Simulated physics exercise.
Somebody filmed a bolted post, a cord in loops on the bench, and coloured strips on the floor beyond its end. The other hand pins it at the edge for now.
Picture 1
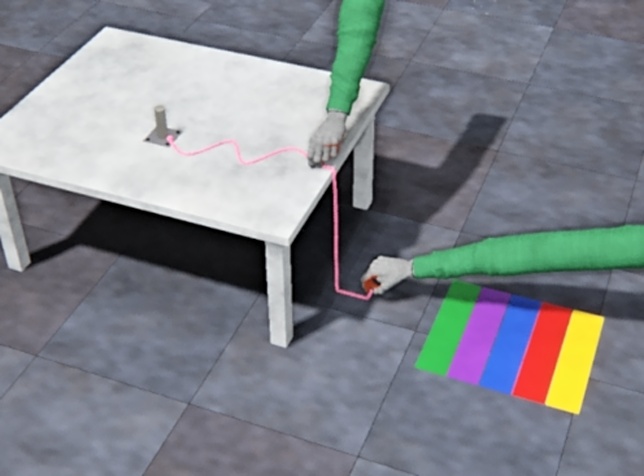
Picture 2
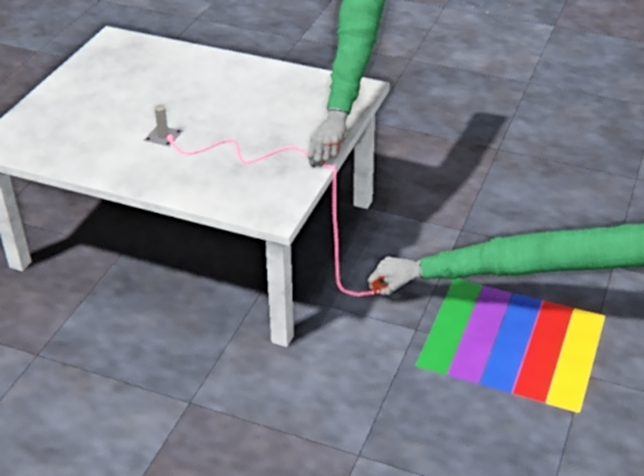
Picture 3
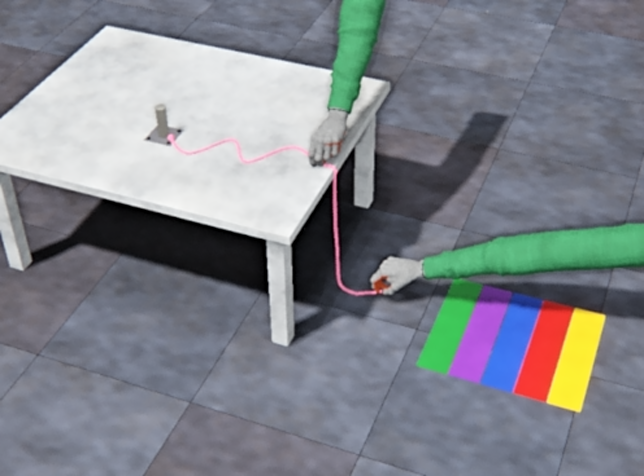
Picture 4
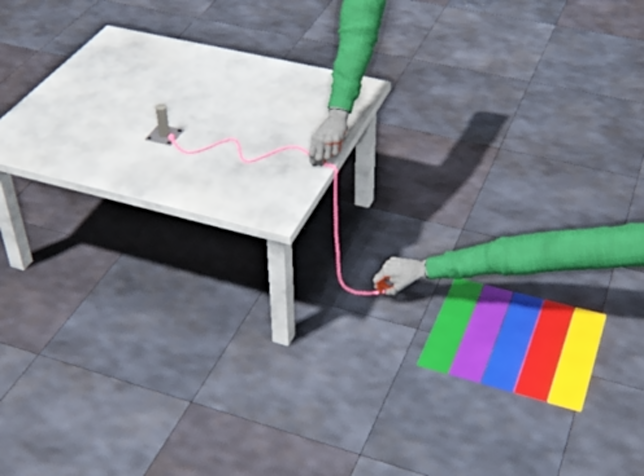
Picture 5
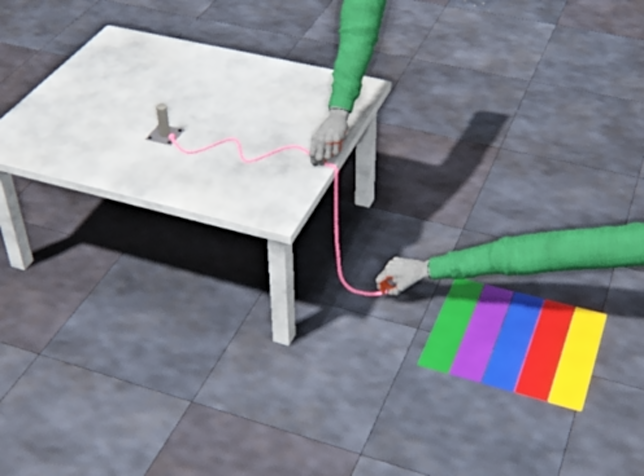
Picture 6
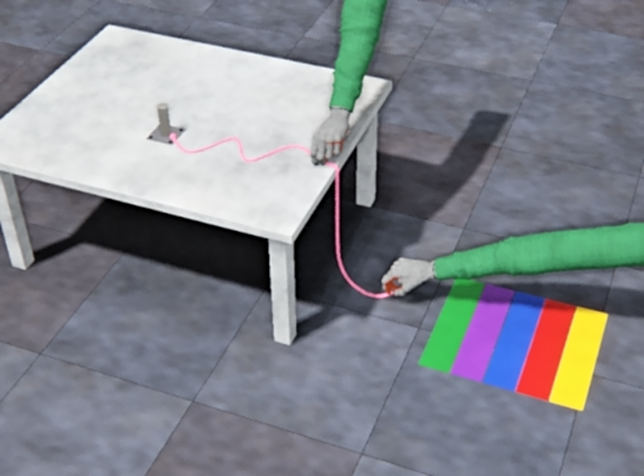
We see a pink cord lying in loose waves on a white table, one green-sleeved hand pressing it at the edge, while another hand below draws its hanging end slightly rightward, near coloured strips on the floor.
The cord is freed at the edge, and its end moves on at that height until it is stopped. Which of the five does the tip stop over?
It halts on the red strip.
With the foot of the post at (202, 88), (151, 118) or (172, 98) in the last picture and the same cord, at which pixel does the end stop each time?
About (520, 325), (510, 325) and (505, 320).
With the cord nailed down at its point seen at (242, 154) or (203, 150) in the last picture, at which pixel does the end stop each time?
In that order: (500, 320) and (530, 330).
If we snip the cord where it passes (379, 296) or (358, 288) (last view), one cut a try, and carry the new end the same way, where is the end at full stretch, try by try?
In that order: (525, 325) and (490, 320).
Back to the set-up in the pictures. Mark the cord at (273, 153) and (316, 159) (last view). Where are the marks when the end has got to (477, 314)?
About (320, 163), and the other about (340, 201).
A little later, end near (477, 314); over purple.
Next, end near (520, 326); over blue.
When it is tight, end near (545, 332); over red. Over red.
